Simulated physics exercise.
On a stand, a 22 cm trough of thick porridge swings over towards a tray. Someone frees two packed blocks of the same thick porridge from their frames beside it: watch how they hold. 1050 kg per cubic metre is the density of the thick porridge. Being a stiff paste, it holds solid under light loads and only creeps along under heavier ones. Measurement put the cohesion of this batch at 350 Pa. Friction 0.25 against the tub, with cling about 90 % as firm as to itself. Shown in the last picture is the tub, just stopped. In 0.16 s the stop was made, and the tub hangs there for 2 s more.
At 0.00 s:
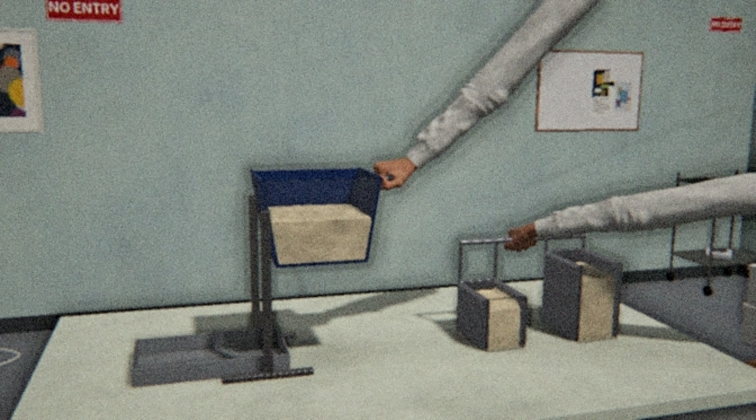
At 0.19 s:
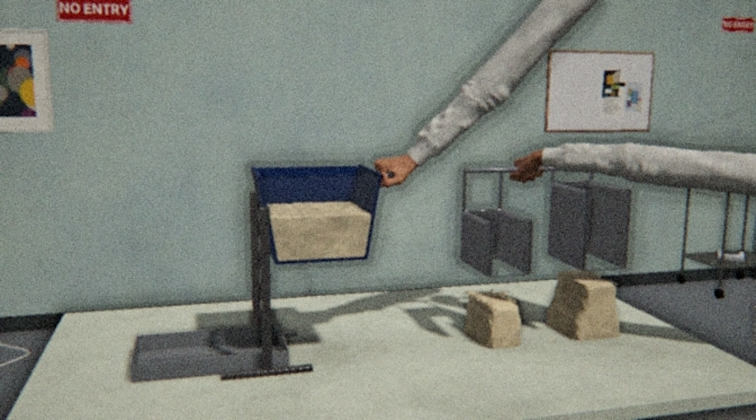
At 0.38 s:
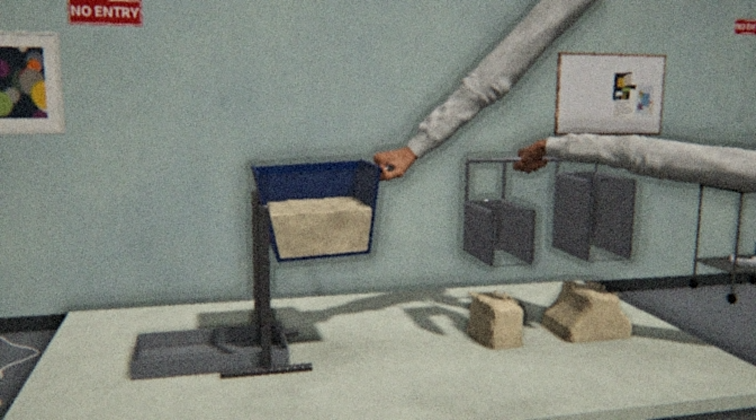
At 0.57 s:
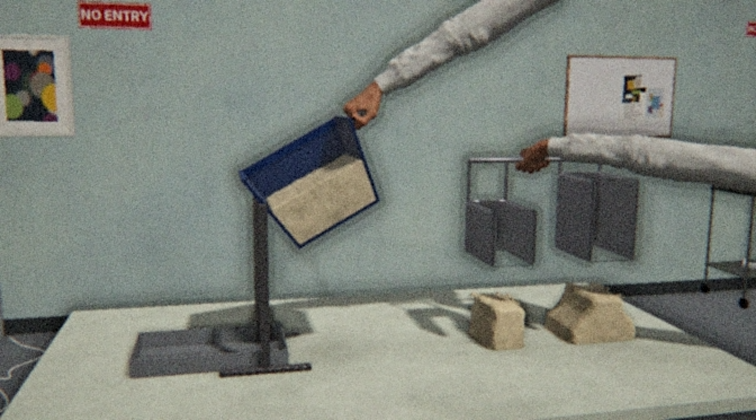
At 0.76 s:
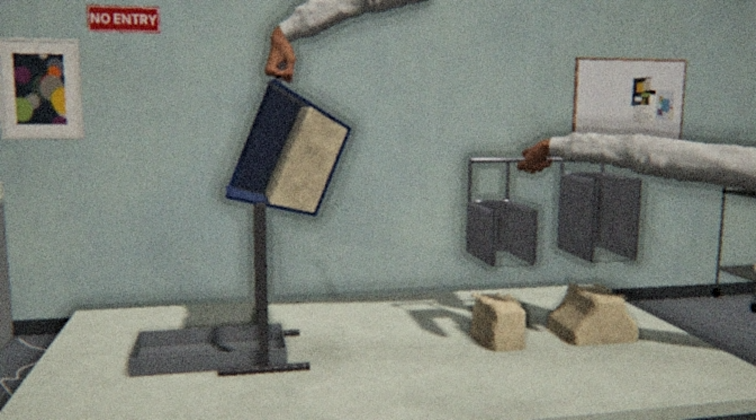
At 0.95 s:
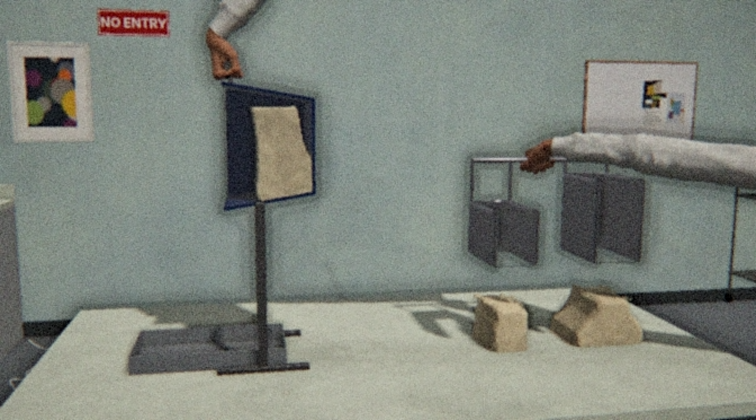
Hands lifting open moulds off two blocks of thick porridge, which slump slightly, then tilting a blue tub of porridge onto its side.
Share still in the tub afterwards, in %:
Around 52 %.
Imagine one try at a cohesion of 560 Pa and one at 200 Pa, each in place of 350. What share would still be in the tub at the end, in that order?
Result: 70 % for the first case, 40 % for the second.
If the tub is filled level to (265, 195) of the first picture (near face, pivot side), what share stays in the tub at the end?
I'd put it close to 30 in a hundred.
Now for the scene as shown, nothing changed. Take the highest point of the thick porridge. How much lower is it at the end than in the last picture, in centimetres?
Roughly 16 cm.
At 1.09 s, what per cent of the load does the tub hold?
It comes to about 100 percent of the start.
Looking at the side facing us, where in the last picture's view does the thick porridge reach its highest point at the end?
Close to pixel (289, 168).
After 1.09 s, the tub is at 90 degrees and holds 100 %.
After 1.26 s, the tub is at 90 degrees and holds 59 %.
After 1.43 s, the tub is at 90 degrees and holds 52 %.
After 1.60 s, the tub is at 90 degrees and holds 52 %.
After 2.95 s, the tub is at 90 degrees and holds 52 %.
